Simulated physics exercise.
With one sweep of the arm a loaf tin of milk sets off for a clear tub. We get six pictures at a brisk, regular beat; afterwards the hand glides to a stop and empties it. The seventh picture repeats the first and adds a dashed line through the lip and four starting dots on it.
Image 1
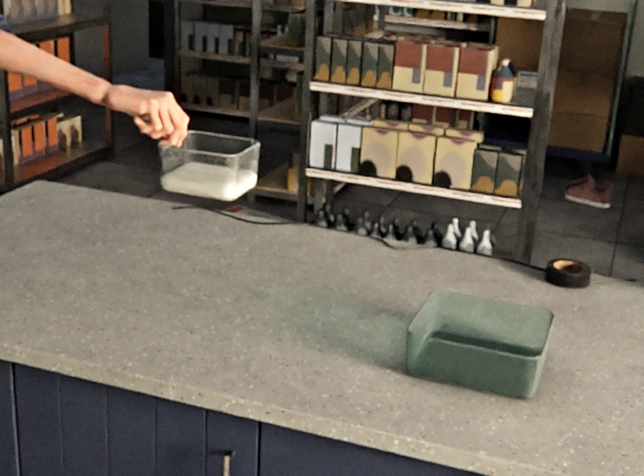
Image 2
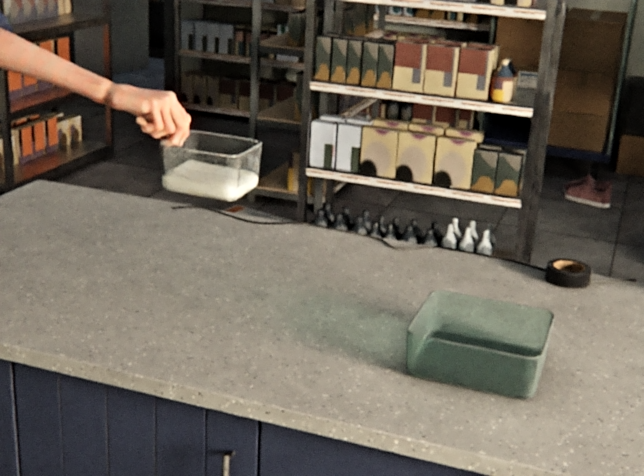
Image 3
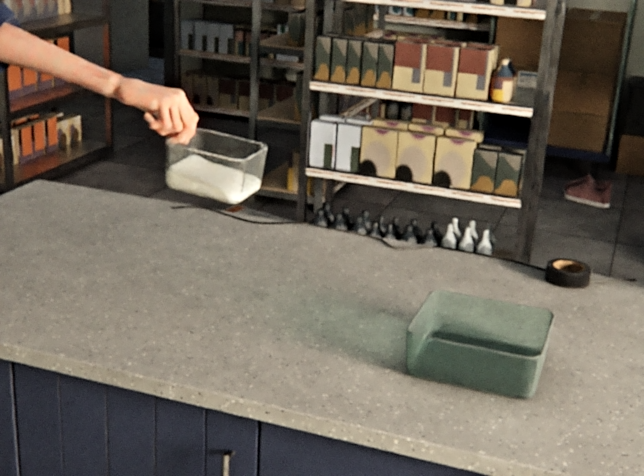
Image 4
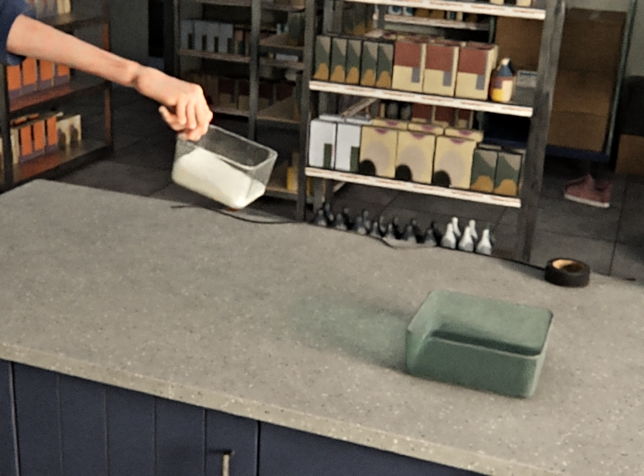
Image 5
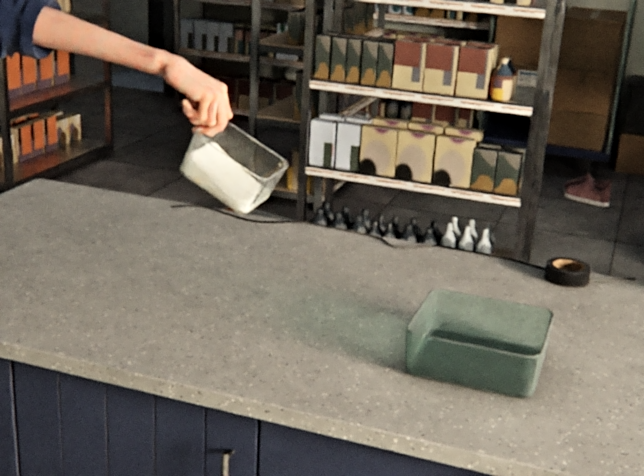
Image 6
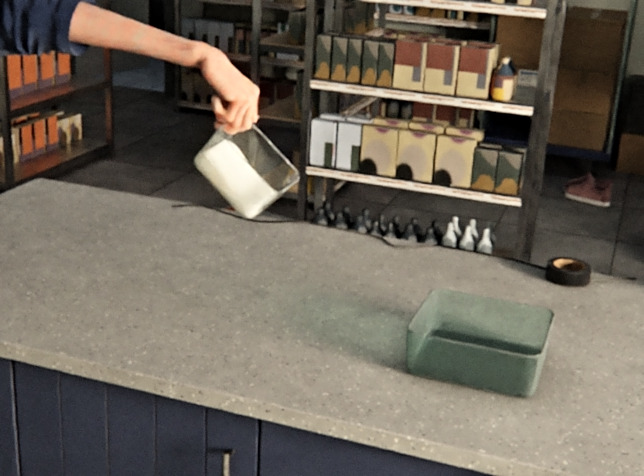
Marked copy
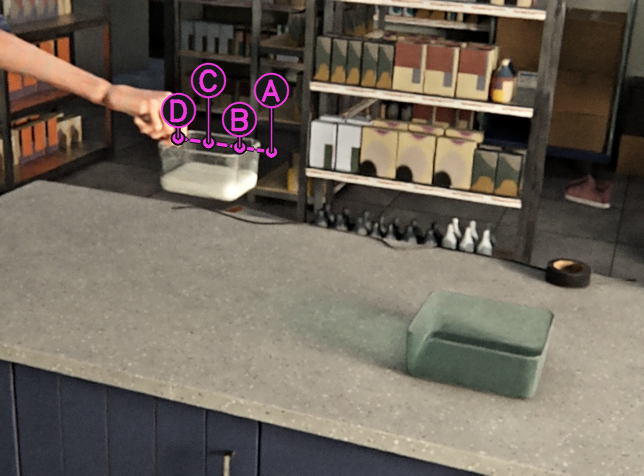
A hand holding a clear container of milk moves slightly right, steadily tilting it rightward.
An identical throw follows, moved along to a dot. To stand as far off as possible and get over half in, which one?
Place A.
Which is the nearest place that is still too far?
Place B.
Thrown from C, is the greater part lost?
Yes.
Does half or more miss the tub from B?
Yes, it does.
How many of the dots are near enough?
One of them.
On the marked copy, A at (271, 152); B at (239, 147); C at (208, 142); D at (178, 138).
Choosing A, about 69 % lands in the tub, 15 % falls short and 16 % goes beside or beyond.
Choosing B, about 15 % lands in the tub, 78 % falls short and 7 % goes beside or beyond.
Choosing C, about 0 % lands in the tub, 96 % falls short and 4 % goes beside or beyond.
Choosing D, about 0 % lands in the tub, 100 % falls short.
